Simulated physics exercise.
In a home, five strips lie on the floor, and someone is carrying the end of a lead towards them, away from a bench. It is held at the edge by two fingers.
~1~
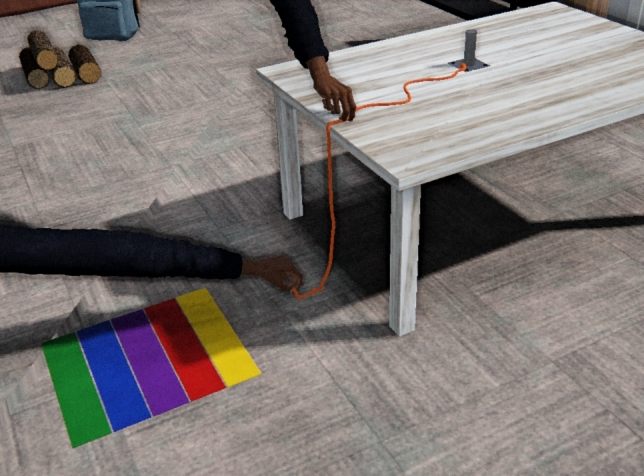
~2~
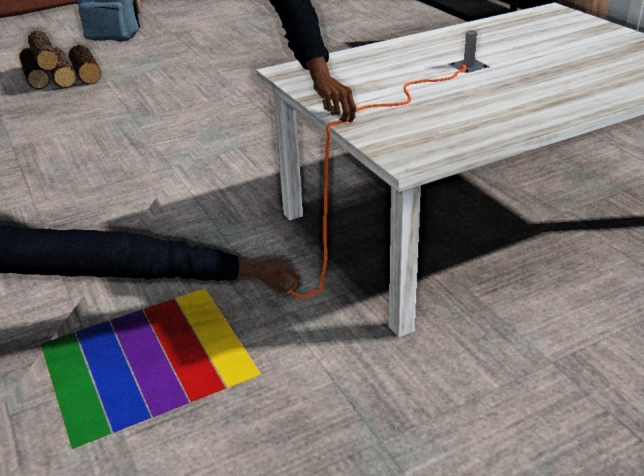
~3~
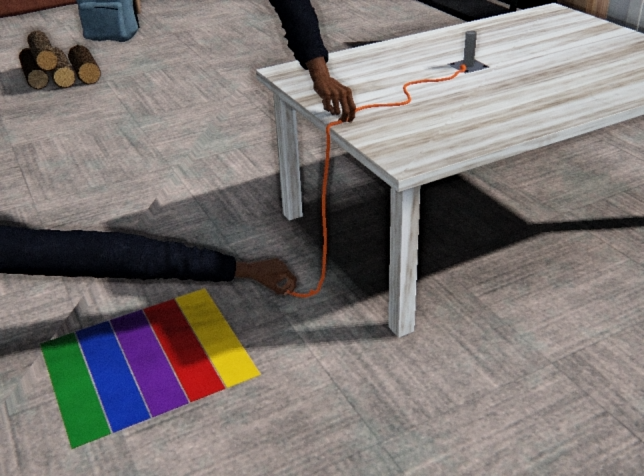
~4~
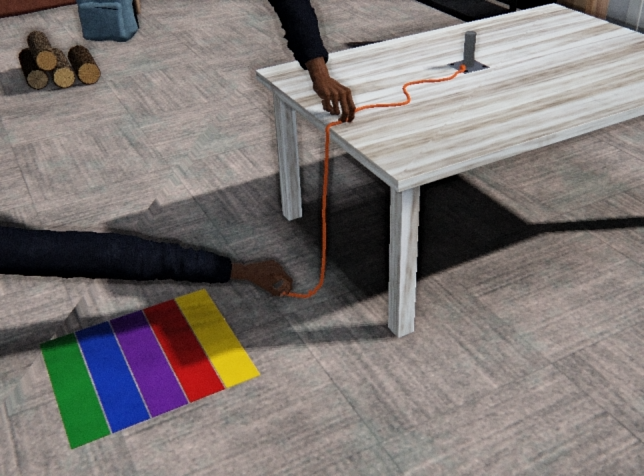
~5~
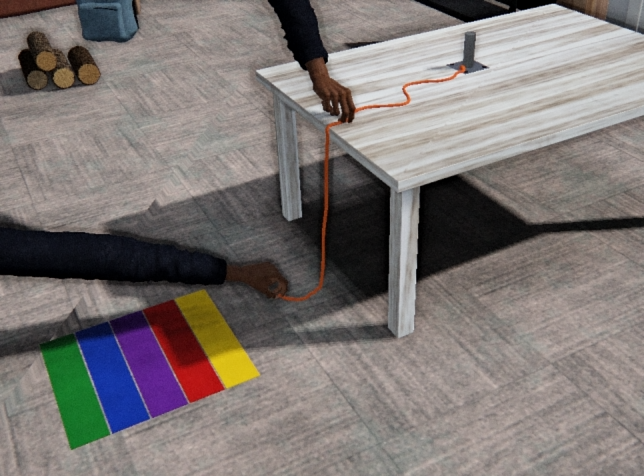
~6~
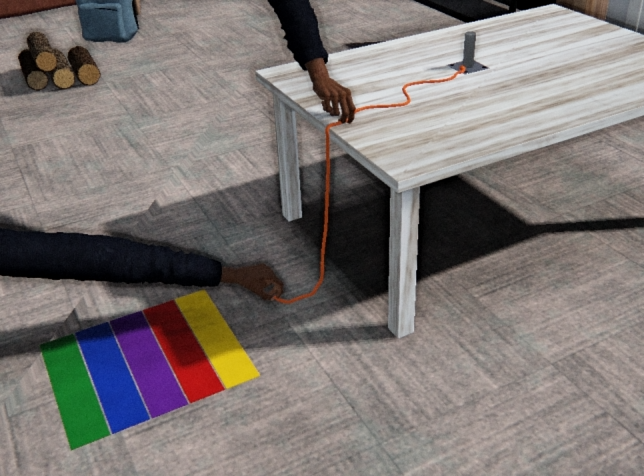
Two dark-sleeved arms reach into a room with a grey patterned floor, seen from above at an angle, one hand at the near-left edge of a pale wooden table. An orange cord runs across the tabletop from a small grey upright piece, under that hand and down to the other, near green, blue, purple, red and yellow strips. The lower hand draws the cord's end slightly left, while the upper hand and view stay still.
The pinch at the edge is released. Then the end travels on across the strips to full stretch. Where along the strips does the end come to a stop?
Above the purple strip.
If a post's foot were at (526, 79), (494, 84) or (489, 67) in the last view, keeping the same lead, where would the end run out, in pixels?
Going through the tries, you get (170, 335), then (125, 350), then (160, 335).
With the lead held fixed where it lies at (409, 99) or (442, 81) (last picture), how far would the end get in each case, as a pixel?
(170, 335); (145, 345).
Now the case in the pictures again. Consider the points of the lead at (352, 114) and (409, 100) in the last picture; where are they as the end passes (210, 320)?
The first ends at (327, 125) and the second at (379, 102).
A little later, end near (210, 320); over yellow.
Next, end near (165, 336); over red.
When it is tight, end near (138, 345); over purple. The purple one.
